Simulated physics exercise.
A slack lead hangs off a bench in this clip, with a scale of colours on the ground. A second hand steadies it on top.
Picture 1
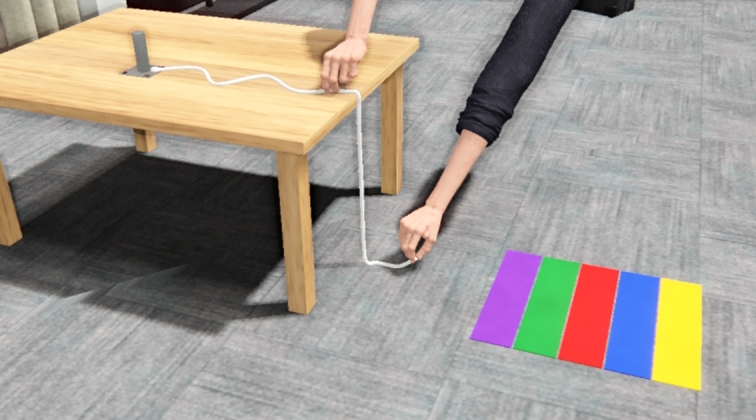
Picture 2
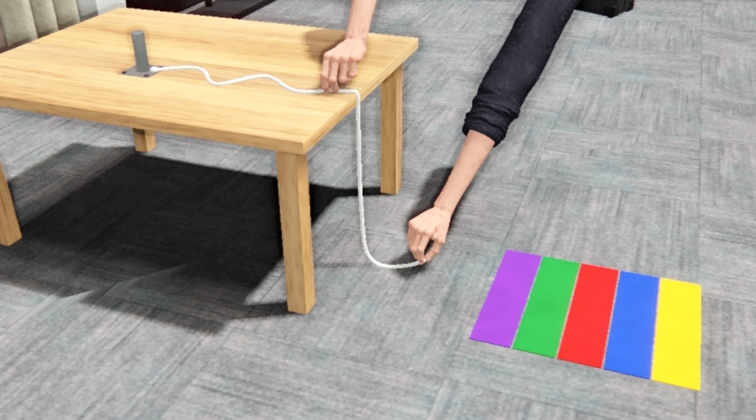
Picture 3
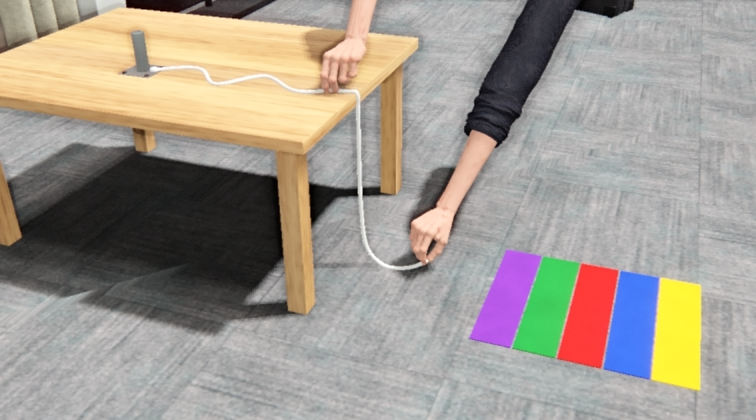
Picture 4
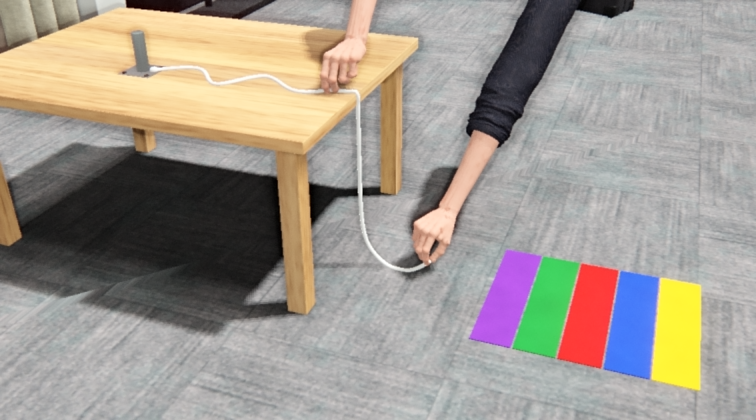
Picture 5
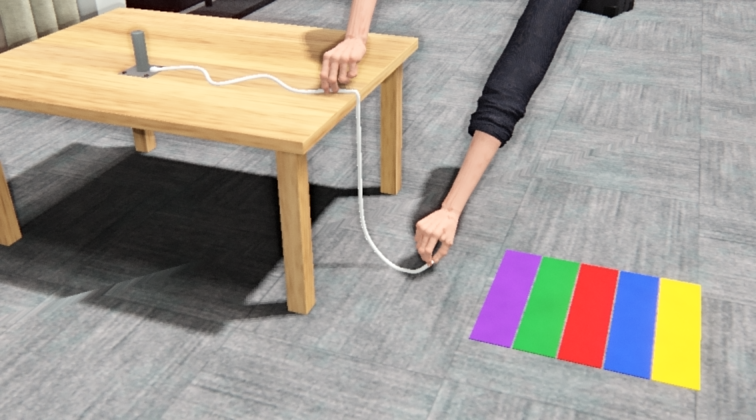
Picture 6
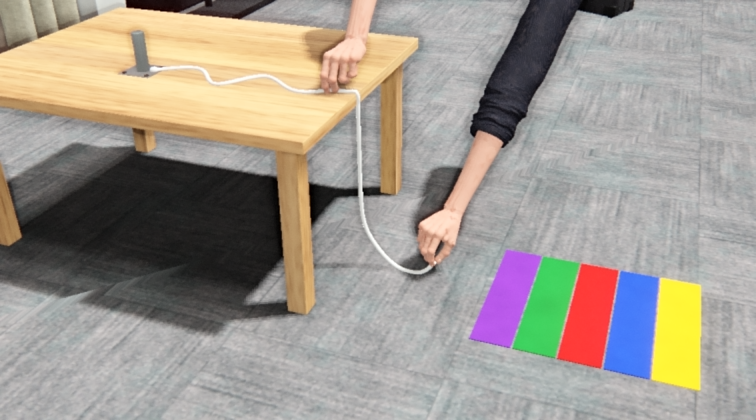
A white cord runs across a light wooden table and hangs in a slack curve off its right edge, seen from above on a grey carpeted floor. One hand presses the cord at the table's edge while another, dark-sleeved, pinches its low end, left of purple, green, red, blue and yellow strips. The lower hand shifts slightly rightward, drawing the curve along, while the camera stays still.
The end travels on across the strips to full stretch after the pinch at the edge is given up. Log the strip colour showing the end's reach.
Reach: Red strip.
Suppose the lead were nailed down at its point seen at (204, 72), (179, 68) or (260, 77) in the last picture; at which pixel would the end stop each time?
Readings in order - (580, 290), (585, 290), (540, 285).
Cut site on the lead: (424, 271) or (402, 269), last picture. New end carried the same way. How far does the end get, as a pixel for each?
Case by case it comes to about (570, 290) and then about (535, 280).
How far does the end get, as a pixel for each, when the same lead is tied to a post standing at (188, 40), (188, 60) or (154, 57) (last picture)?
Results per try: (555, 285); (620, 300); (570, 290).
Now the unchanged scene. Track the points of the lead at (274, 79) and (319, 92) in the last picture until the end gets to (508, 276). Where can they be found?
They end up somewhere around (300, 89) and (357, 106).
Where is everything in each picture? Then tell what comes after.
End (415, 258); purple (497, 325); green (540, 334); red (584, 343); blue (630, 354); yellow (677, 364), in the first frame.
End (424, 260); lead through (190, 68) (233, 82) (287, 88) (358, 103) (360, 180) (366, 249), in the second frame.
End (427, 260), in the third frame.
End (429, 261); lead through (190, 68) (233, 82) (287, 88) (358, 103) (360, 180) (371, 248), in the fourth frame.
End (432, 261), in the fifth frame.
End (435, 262); lead through (190, 68) (233, 82) (287, 88) (358, 103) (360, 180) (378, 247), in the sixth frame.
Early on, end near (508, 276); over purple.
Midway, end near (560, 287); over green.
At the end of the slack, end near (591, 293); over red. It gets as far as the red strip.
